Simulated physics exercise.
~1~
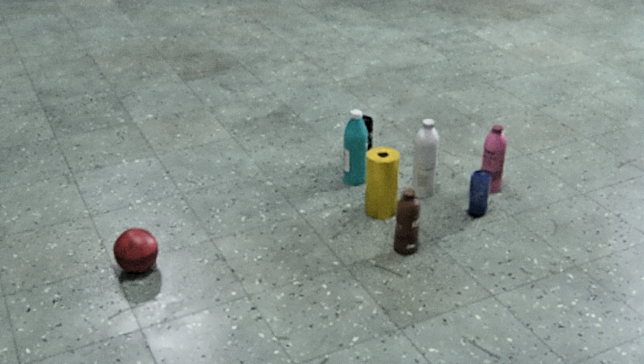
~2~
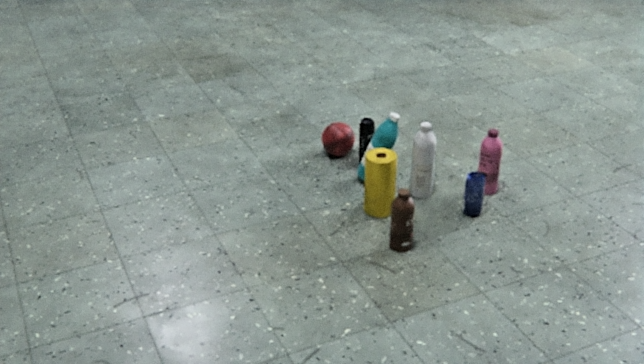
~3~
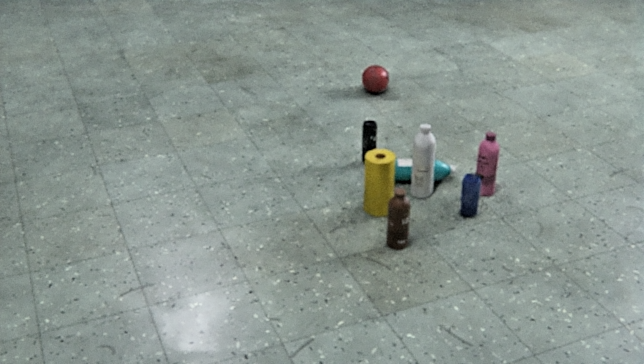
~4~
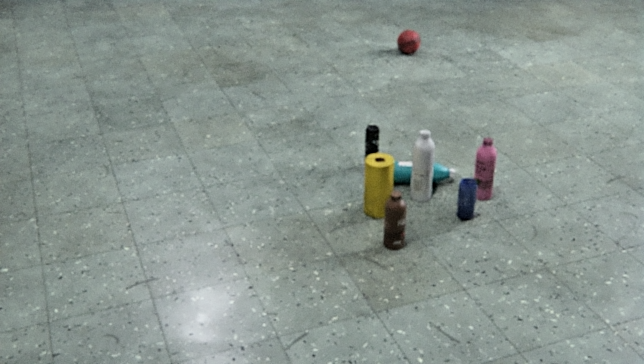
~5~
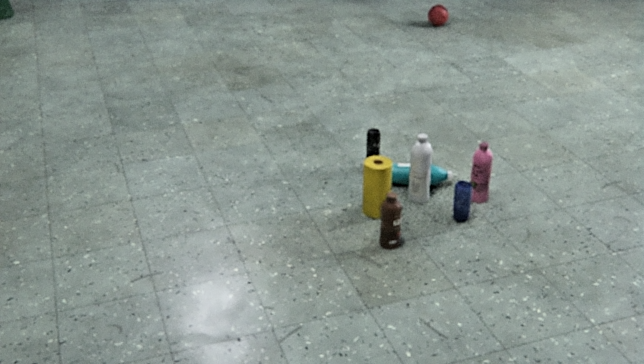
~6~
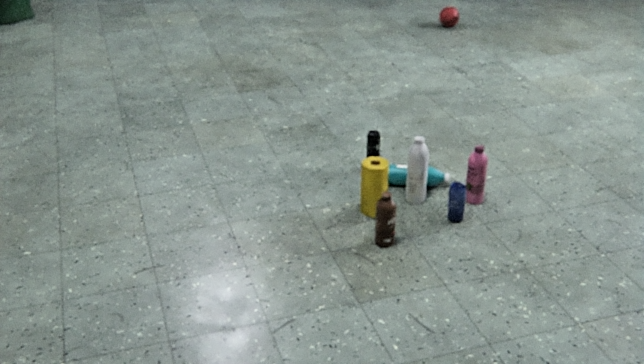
The clip shows a red ball rolling across a tiled floor past a group of bottles, cans and a yellow roll, as the turquoise bottle leans and falls onto its side. The ball rolls on toward the far side, while the other items in the group remain upright.
